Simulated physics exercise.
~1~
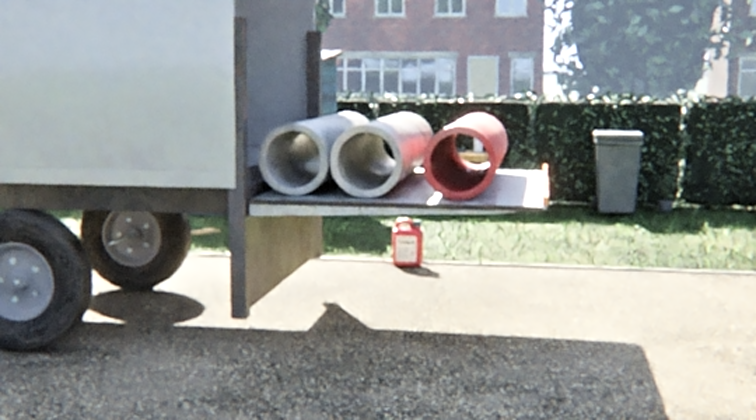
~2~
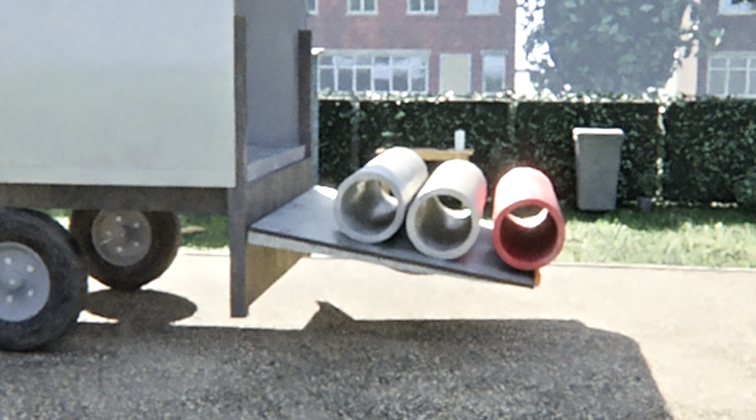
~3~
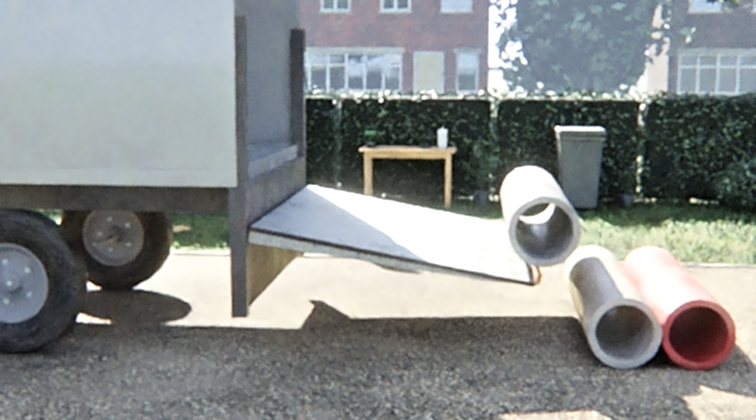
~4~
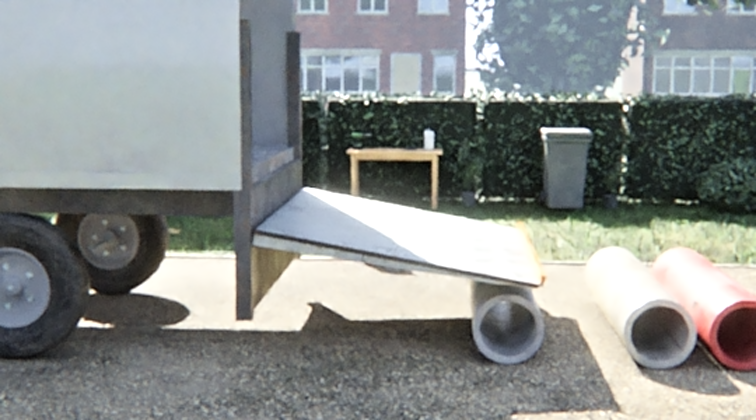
Beside a hedge, a lorry's tail-lift tips and three pipes, red first, roll off rightwards onto the ground.
